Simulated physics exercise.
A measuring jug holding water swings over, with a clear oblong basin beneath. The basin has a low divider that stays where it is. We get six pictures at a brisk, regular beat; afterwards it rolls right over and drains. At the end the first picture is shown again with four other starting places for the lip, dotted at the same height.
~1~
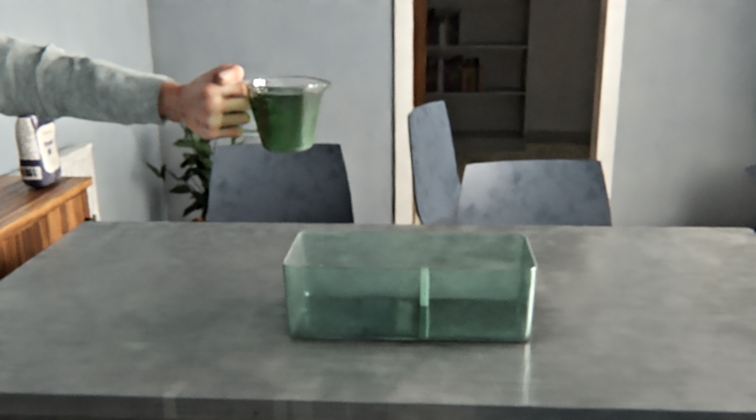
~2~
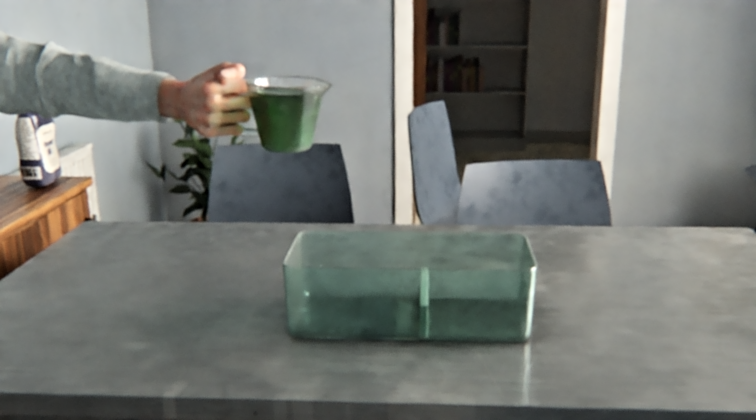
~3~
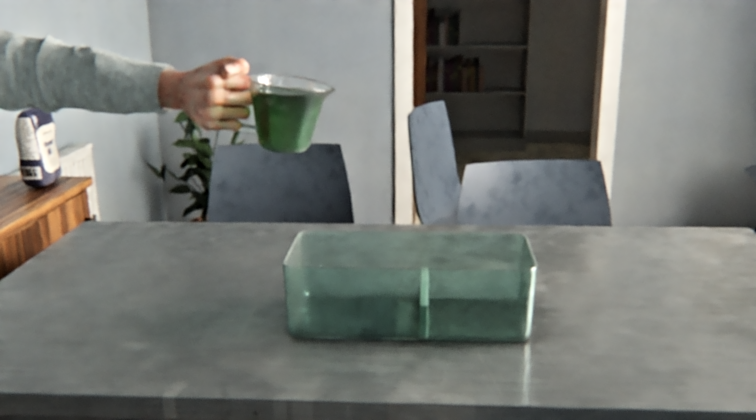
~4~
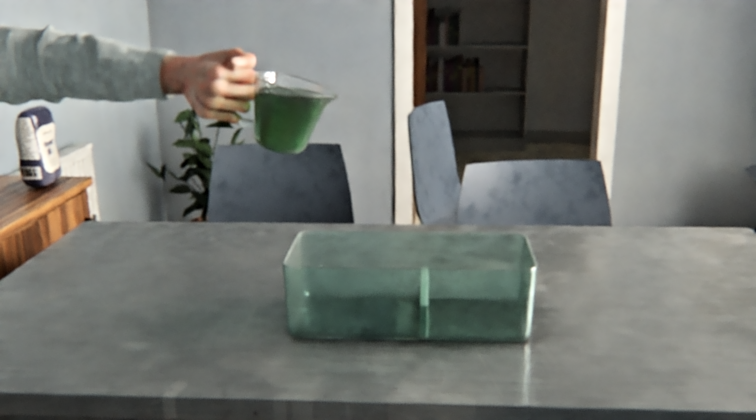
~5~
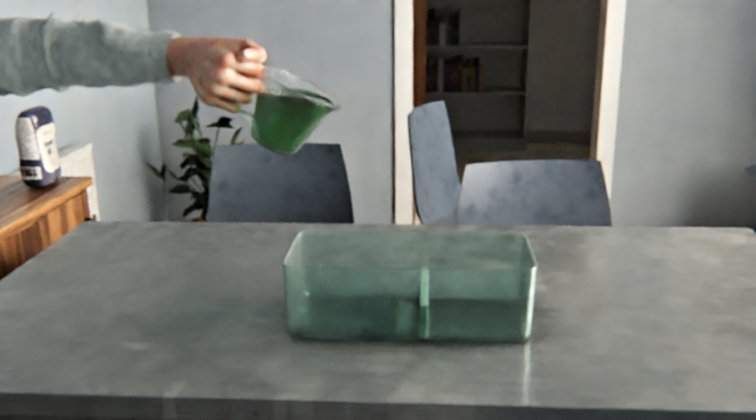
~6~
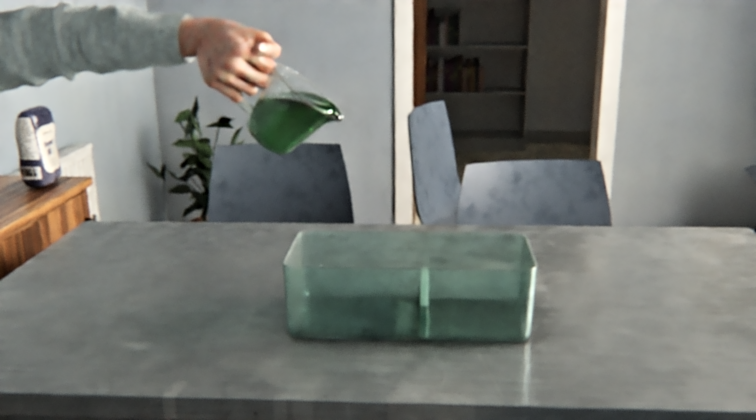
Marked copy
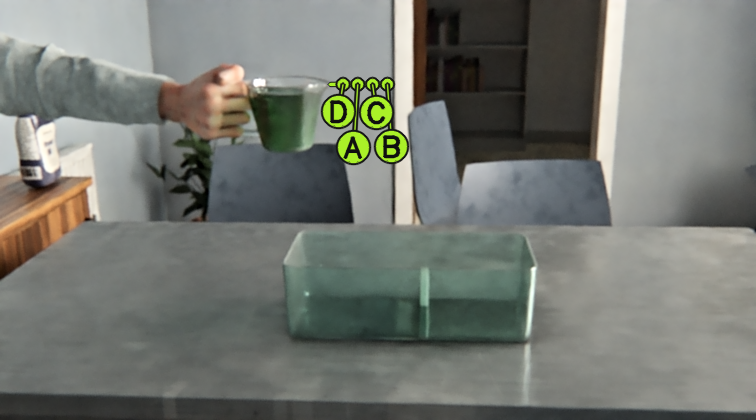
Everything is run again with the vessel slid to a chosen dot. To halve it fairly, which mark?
It is B.
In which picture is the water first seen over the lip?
In picture 6.
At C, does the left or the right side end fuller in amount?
More ends on the left.
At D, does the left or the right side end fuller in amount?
More ends on the left.
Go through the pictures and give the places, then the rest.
Upright, lip at (330, 84); basin from (289, 334) to (531, 339); top of the wall at (424, 285); nothing has left yet.
Upright, lip at (331, 85); nothing has left yet.
Tipped about 7°, lip at (333, 90); nothing has left yet.
Tipped about 16°, lip at (337, 97); nothing has left yet.
Tipped about 27°, lip at (339, 107); nothing has left yet.
Tipped about 40°, lip at (340, 120); water is over the lip, down to (340, 120).
On the marked copy, A at (357, 84); B at (387, 84); C at (372, 84); D at (343, 84).
With A, about 83 % ends left of the wall and 7 % right of it; 10 % is lost outside.
With B, about 51 % ends left of the wall and 42 % right of it; 7 % is lost outside.
With C, about 69 % ends left of the wall and 24 % right of it; 7 % is lost outside.
With D, about 86 % ends left of the wall and 5 % right of it; 9 % is lost outside.
